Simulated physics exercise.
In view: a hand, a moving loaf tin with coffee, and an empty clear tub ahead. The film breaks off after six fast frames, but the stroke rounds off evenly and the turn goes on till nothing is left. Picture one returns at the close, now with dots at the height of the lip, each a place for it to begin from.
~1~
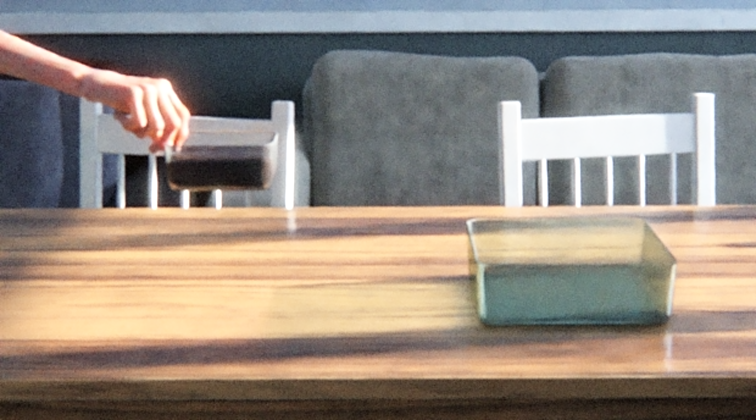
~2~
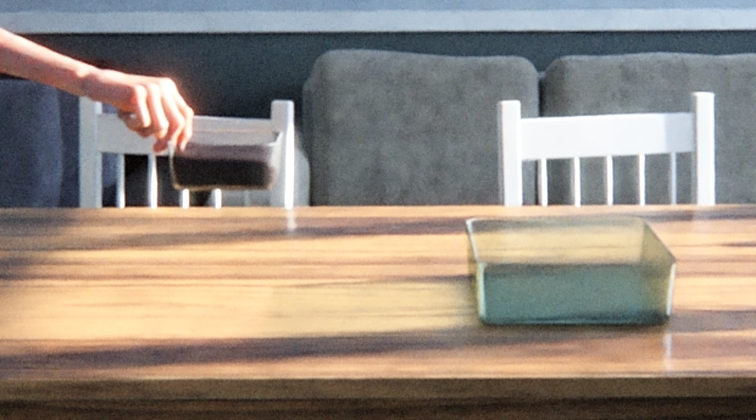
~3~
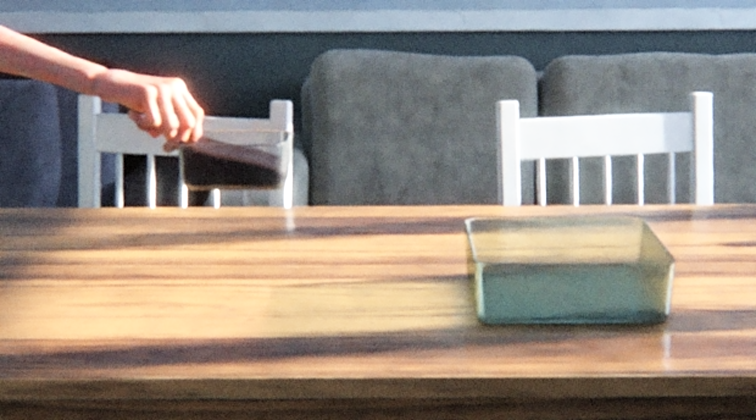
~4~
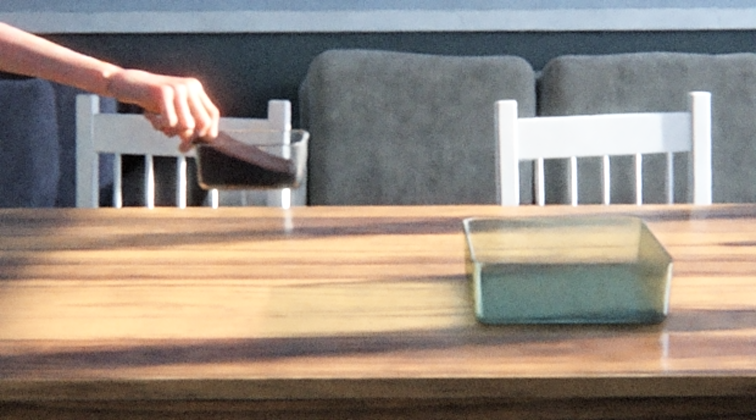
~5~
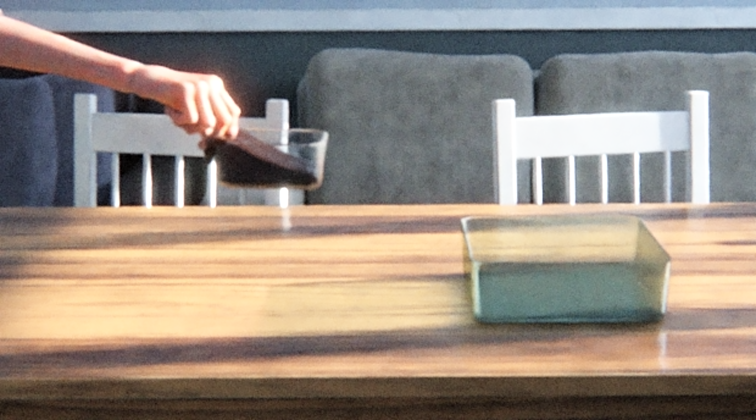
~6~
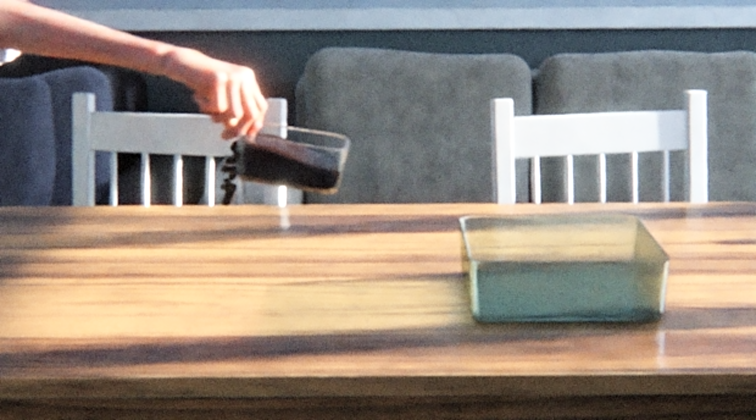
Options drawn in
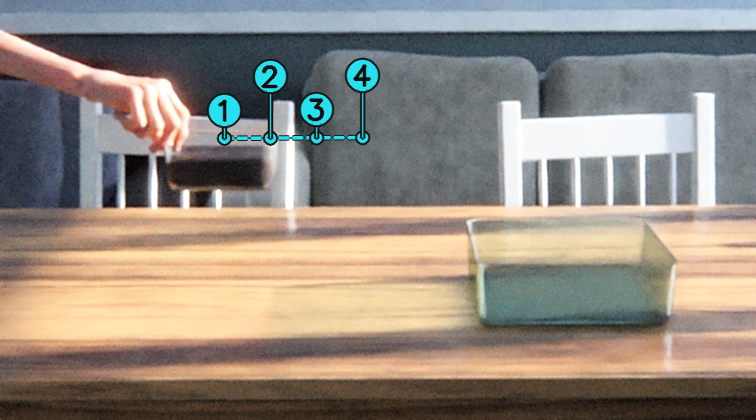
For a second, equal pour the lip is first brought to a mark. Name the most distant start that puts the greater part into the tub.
3.
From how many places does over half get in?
Two.
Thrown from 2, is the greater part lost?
Yes, that goes wrong.
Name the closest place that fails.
It is 2.
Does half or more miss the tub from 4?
No, not at all.
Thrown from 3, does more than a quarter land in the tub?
Yes, clearly.
On the marked copy, 1 at (224, 138); 2 at (270, 138); 3 at (316, 137); 4 at (362, 137).
With 1, about 0 % lands in the tub, 99 % falls short.
With 2, about 29 % lands in the tub, 67 % falls short and 4 % goes beside or beyond.
With 3, about 63 % lands in the tub, 30 % falls short and 7 % goes beside or beyond.
With 4, about 77 % lands in the tub, 12 % falls short and 10 % goes beside or beyond.
